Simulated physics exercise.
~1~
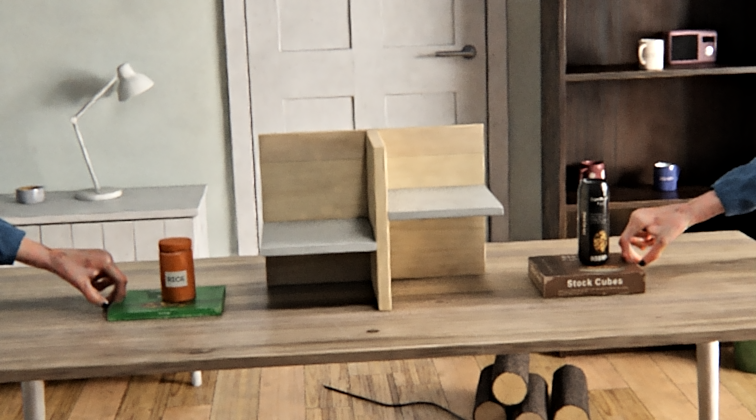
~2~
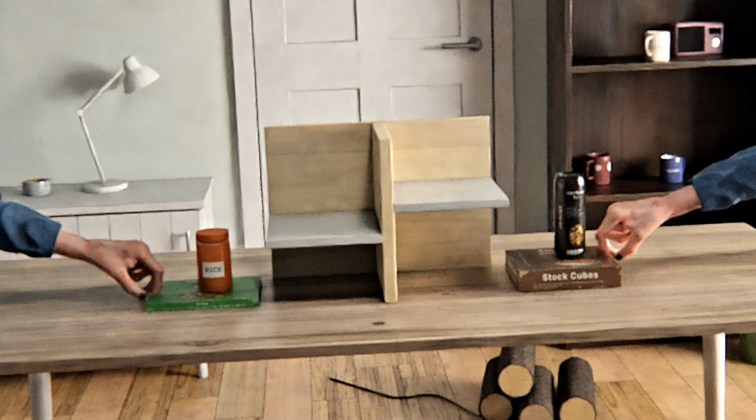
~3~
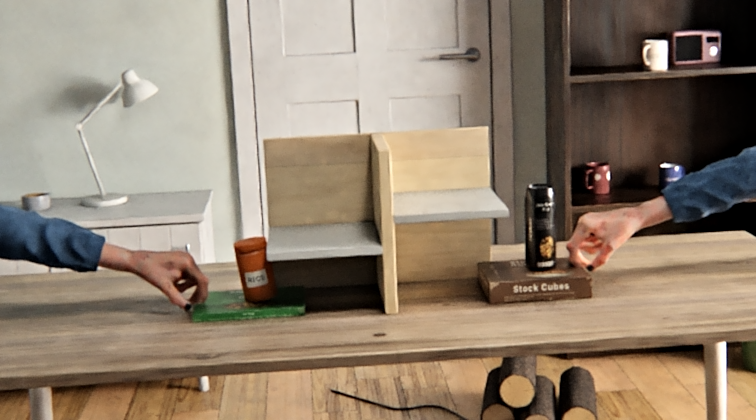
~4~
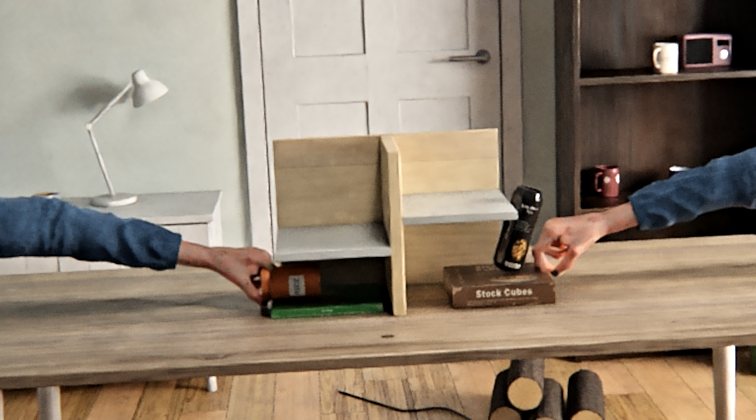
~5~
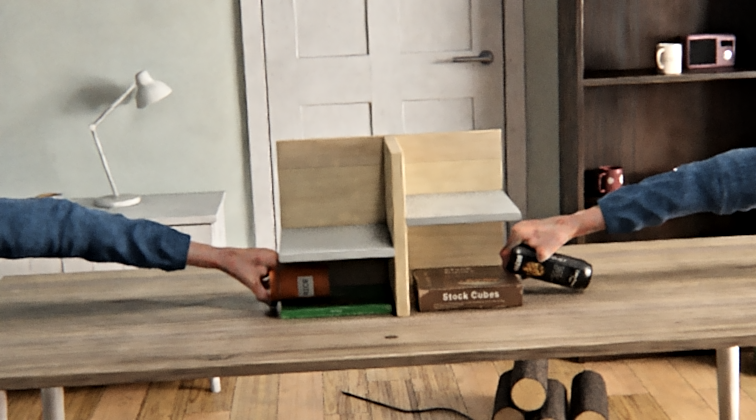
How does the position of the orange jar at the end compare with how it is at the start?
At the start the orange jar stands upright on the green packet, but by the end it is lying on its side.
